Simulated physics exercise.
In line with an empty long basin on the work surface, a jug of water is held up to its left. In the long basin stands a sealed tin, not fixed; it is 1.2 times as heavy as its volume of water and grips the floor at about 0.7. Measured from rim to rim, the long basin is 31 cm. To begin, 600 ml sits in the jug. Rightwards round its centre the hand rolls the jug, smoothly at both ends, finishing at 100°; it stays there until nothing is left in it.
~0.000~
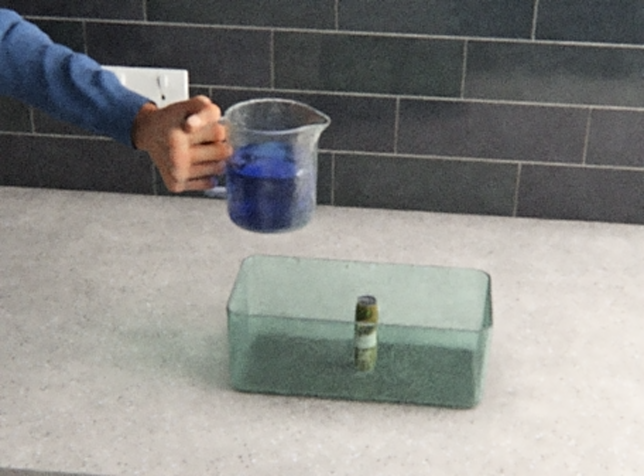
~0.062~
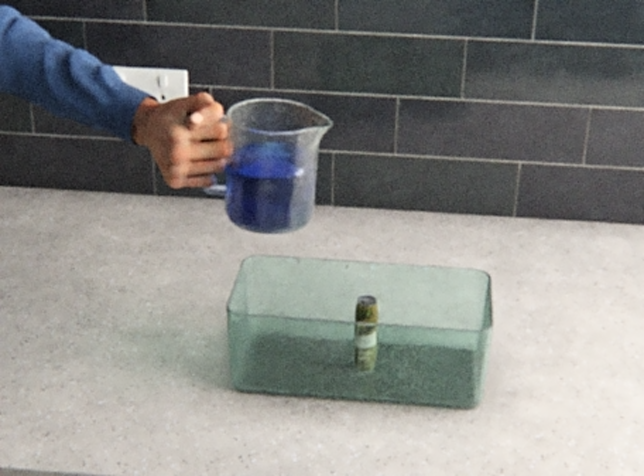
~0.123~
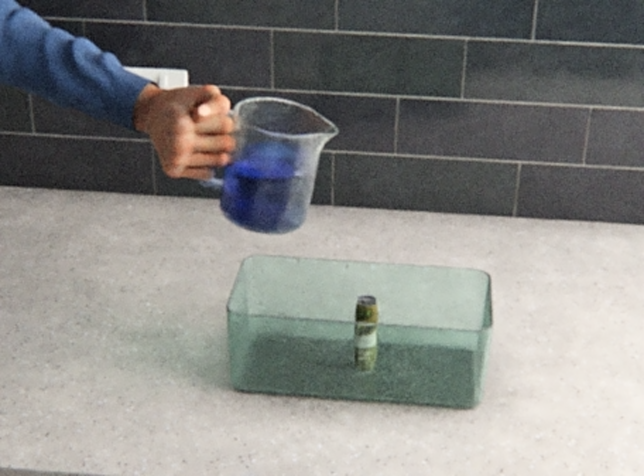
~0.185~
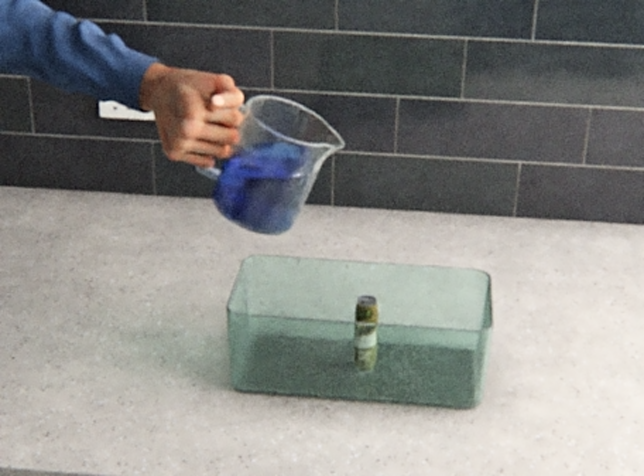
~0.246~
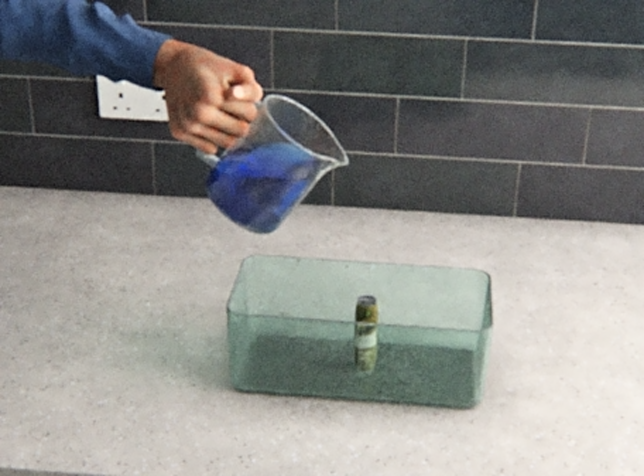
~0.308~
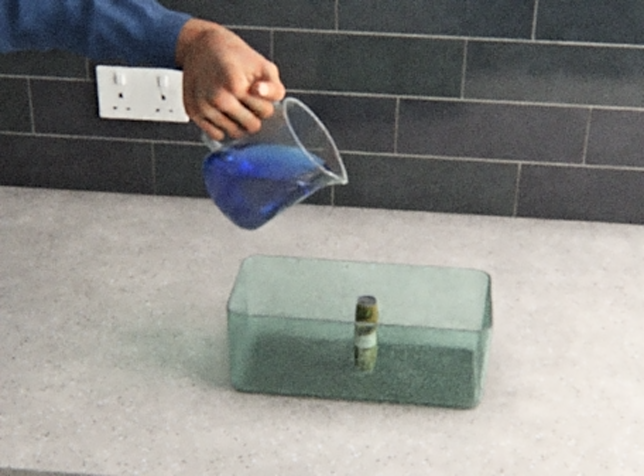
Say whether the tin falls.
It stays erect.
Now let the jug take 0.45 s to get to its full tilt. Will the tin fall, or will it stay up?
The tin stays balanced.
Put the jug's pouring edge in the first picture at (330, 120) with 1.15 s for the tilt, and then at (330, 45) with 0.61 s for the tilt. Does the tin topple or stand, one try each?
Run one: It does not tip. Run two: It does not tip.
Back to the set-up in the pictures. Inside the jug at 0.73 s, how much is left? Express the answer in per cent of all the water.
Near 24 in a hundred.
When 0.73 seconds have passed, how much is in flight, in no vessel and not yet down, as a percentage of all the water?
Near 20 percent.
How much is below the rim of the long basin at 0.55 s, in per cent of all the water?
Around 7%.
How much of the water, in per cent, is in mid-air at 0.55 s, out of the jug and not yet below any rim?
I'd put it at about 28 percent.
By 0.55 s the tilt is 98° and 65 per cent is still to pour; the tin stands where it began.
By 0.73 s the tilt is 100° and 24 per cent is still to pour; the tin stands where it began.
By 0.91 s the tilt is 100° and 8 per cent is still to pour; the tin stands where it began.
By 1.11 s the tilt is 100° and 2 per cent is still to pour; the tin stands where it began.
At rest the tin stands where it began.
